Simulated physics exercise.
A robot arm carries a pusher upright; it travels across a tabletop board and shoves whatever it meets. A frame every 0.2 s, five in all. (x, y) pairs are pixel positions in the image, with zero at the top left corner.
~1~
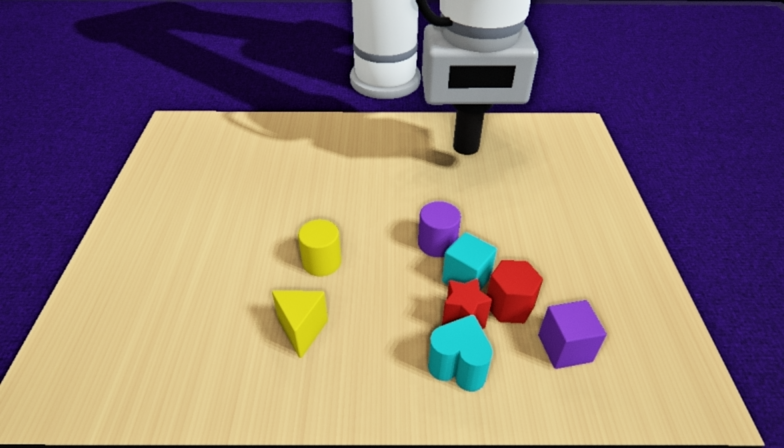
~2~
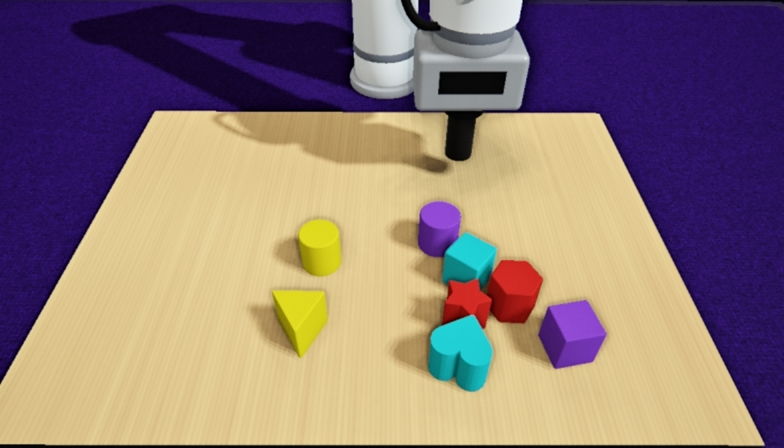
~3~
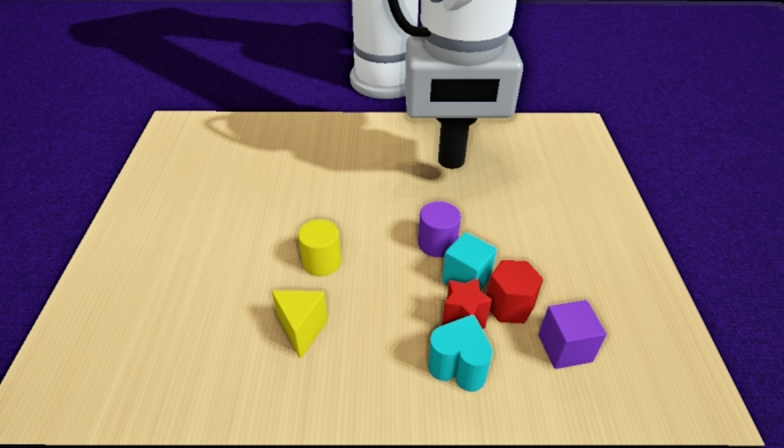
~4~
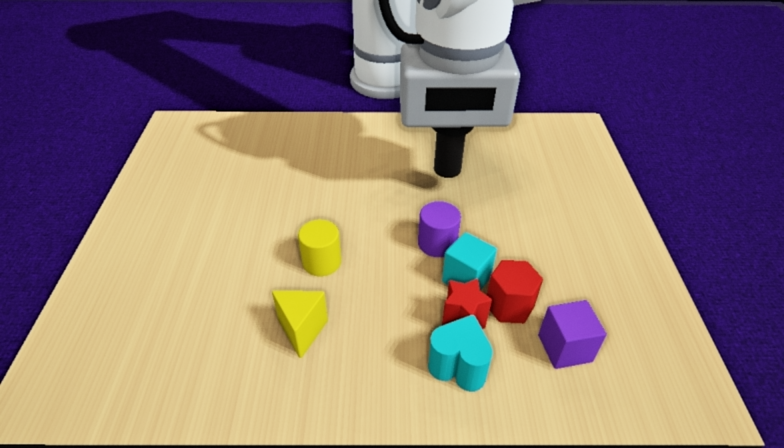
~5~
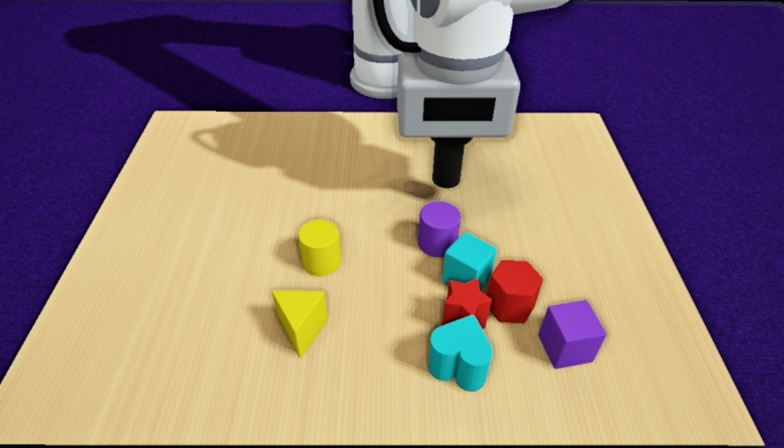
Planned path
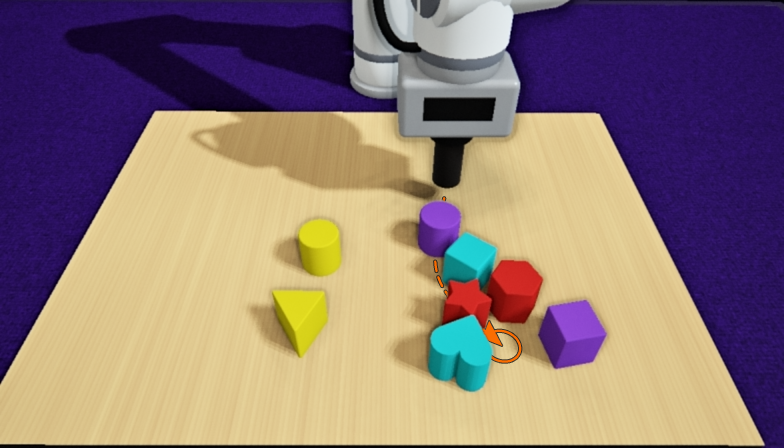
At first, a robot arm holds its black pusher near the far edge of a wooden board scattered with yellow, purple, turquoise and red blocks. The pusher then moves a short way nearer and slightly left, ending just behind the purple cylinder, while all the blocks stay still.
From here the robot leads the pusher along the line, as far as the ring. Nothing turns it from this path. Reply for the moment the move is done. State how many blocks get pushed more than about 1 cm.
I reckon the push displaces three or more of the blocks by more than 1 cm.
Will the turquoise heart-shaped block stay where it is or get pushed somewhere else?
It is carried off its spot.
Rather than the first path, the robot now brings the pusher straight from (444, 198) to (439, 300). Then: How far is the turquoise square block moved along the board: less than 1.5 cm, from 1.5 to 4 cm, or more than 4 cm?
The displacement of the turquoise square block is 1.5-4 cm.
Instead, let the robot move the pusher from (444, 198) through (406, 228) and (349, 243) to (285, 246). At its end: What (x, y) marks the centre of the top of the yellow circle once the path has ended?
The yellow circle ends near (294, 241).
The line goes from (444, 198) over (437, 242) and (448, 295) to (502, 346).
The first path, step by step. One third of the way, pusher at (438, 225); purple circle at (435, 240); turquoise square block at (474, 254).
Two thirds of the way, pusher at (451, 277); purple circle at (424, 288); red star at (469, 297), turned 15° clockwise; turquoise square block at (490, 269), turned 25° anticlockwise; red hexagonal block at (534, 282), turned 20° anticlockwise.
At the end, pusher at (507, 328); purple circle at (424, 290); turquoise heart-shaped block at (474, 363), turned 65° clockwise; red star at (525, 356), turned 30° clockwise; turquoise square block at (535, 295), turned 70° anticlockwise; red hexagonal block at (573, 281), turned 65° anticlockwise.
